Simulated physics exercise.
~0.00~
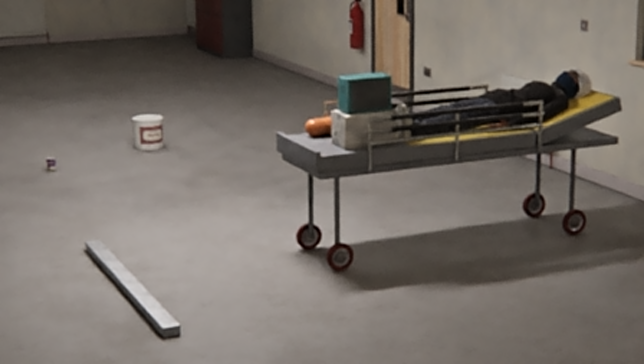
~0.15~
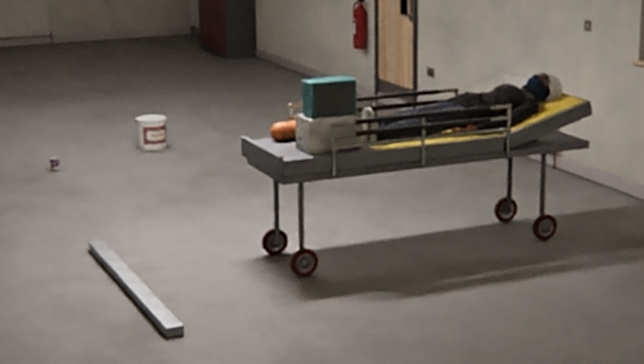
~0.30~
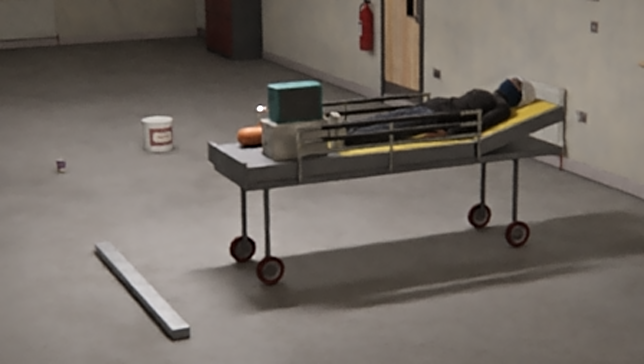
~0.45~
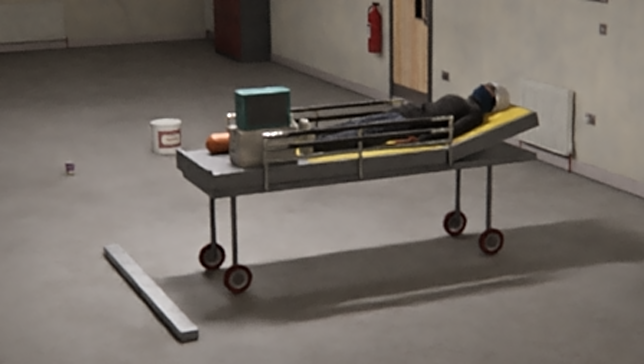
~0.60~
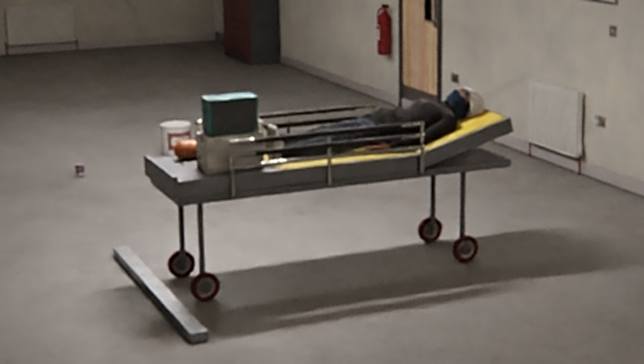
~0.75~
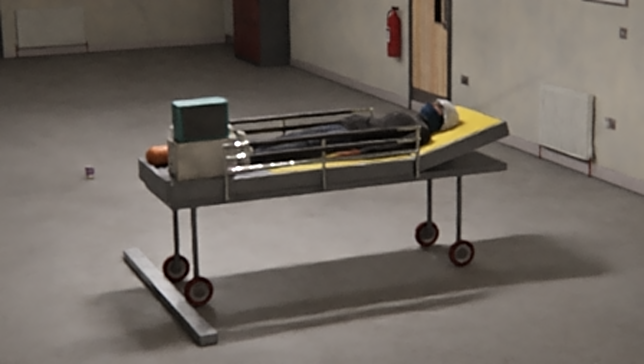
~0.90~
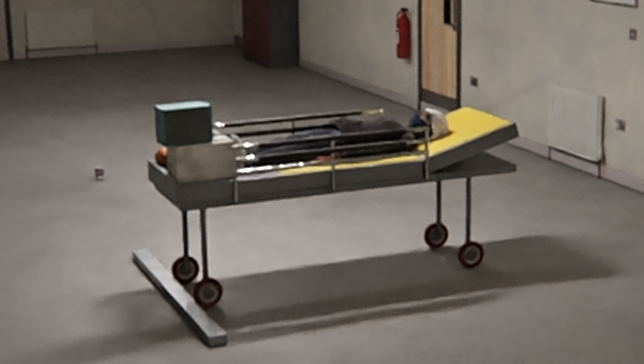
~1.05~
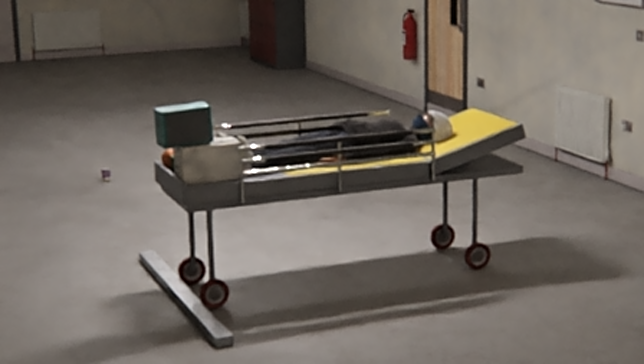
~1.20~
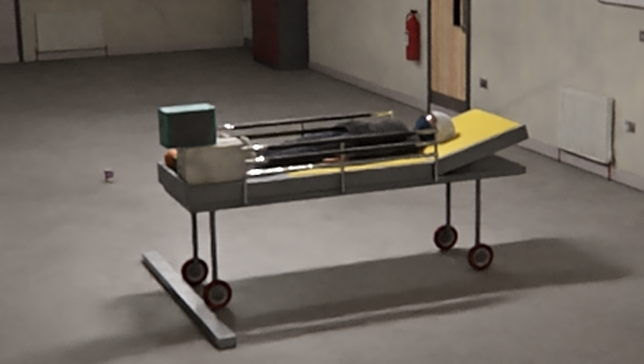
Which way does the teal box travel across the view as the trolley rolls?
The teal box travels to the left, riding along on the trolley.
